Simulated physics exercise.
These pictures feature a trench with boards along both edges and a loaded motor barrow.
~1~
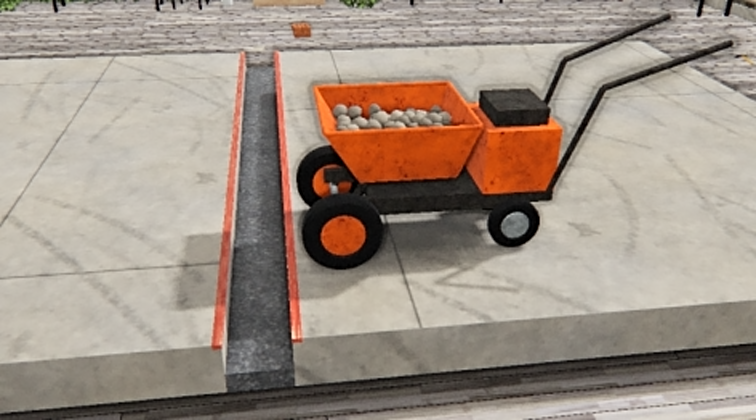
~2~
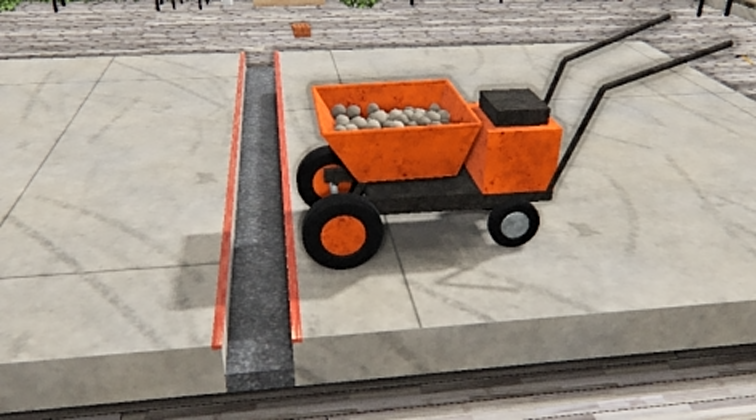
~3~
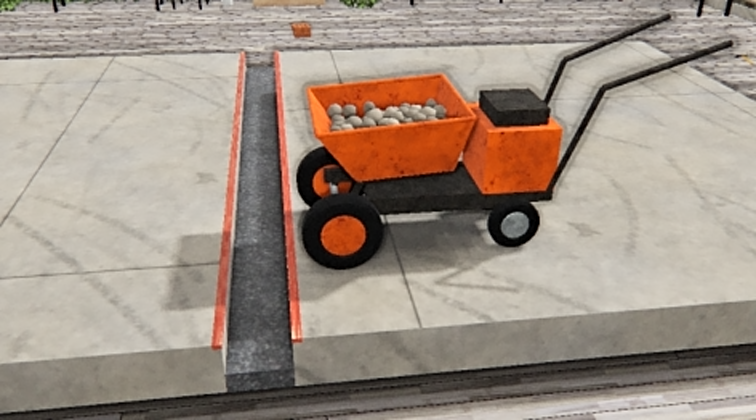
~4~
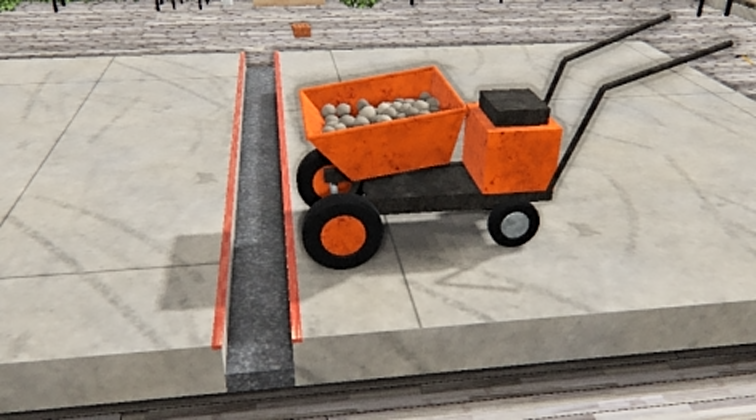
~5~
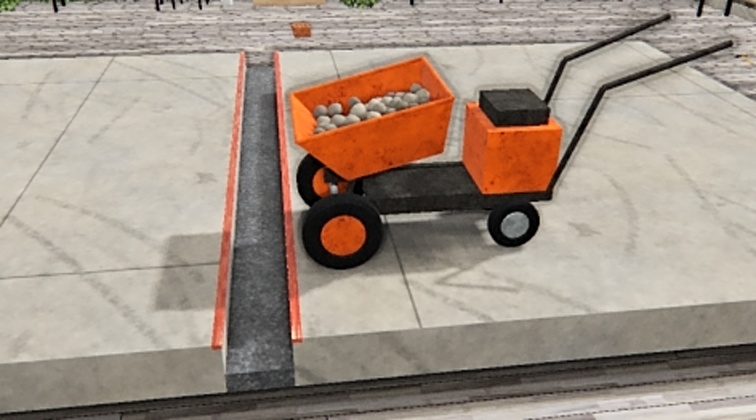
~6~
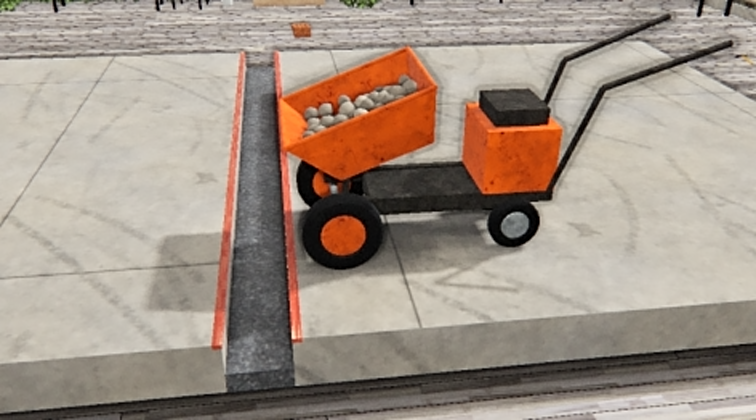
An orange motor barrow beside a narrow trench gradually tilts its pebble-filled skip leftward.
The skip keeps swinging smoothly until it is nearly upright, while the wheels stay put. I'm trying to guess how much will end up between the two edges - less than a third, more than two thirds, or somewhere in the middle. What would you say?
Inside: Below one third.
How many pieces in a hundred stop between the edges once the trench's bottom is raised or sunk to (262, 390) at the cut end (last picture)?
About 10 percent.
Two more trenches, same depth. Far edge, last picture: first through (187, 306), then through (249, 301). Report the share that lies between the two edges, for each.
Roughly 50 % and 0 %.
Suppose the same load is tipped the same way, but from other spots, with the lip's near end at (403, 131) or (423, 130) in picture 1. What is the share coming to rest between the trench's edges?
You'd get 100 in a hundred the first time and 80 in a hundred the second.
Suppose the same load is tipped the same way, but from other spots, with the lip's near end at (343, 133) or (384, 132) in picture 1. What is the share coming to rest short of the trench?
First spot 0 per cent, second spot 0 per cent.
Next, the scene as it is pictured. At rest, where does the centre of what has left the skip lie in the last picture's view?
I'd mark it at roughly (174, 242).
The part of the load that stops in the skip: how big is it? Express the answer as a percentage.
Roughly 0 per cent.
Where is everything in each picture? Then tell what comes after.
Lip of the skip at (325, 134), level; top of the load at (392, 130), river pebbles; first edge of the trench at (294, 297); far edge at (220, 303), the trench under half as wide as the skip, and about half as deep as wide, in the first picture.
Lip of the skip at (323, 135), tipped barely; top of the load at (391, 129), in the second picture.
Lip of the skip at (317, 136), tipped barely; top of the load at (407, 125), in the third picture.
Lip of the skip at (308, 138), tipped a little; top of the load at (413, 114), in the fourth picture.
Lip of the skip at (297, 143), tipped a little; top of the load at (403, 107), in the fifth picture.
Lip of the skip at (285, 149), tipped clearly; top of the load at (402, 108); first edge of the trench at (294, 297); far edge at (220, 303), in the sixth picture.
Soon after the last picture, skip tipped steeply; all in the skip.
A little later, skip tipped right over; most in the skip; about a quarter beyond it; a stray few falling.
Later still, skip tipped right over; a stray few in the skip; a stray few in or heaped over the trench; nearly all beyond it.
At rest, skip tipped right over; a small part in or heaped over the trench; nearly all beyond it.
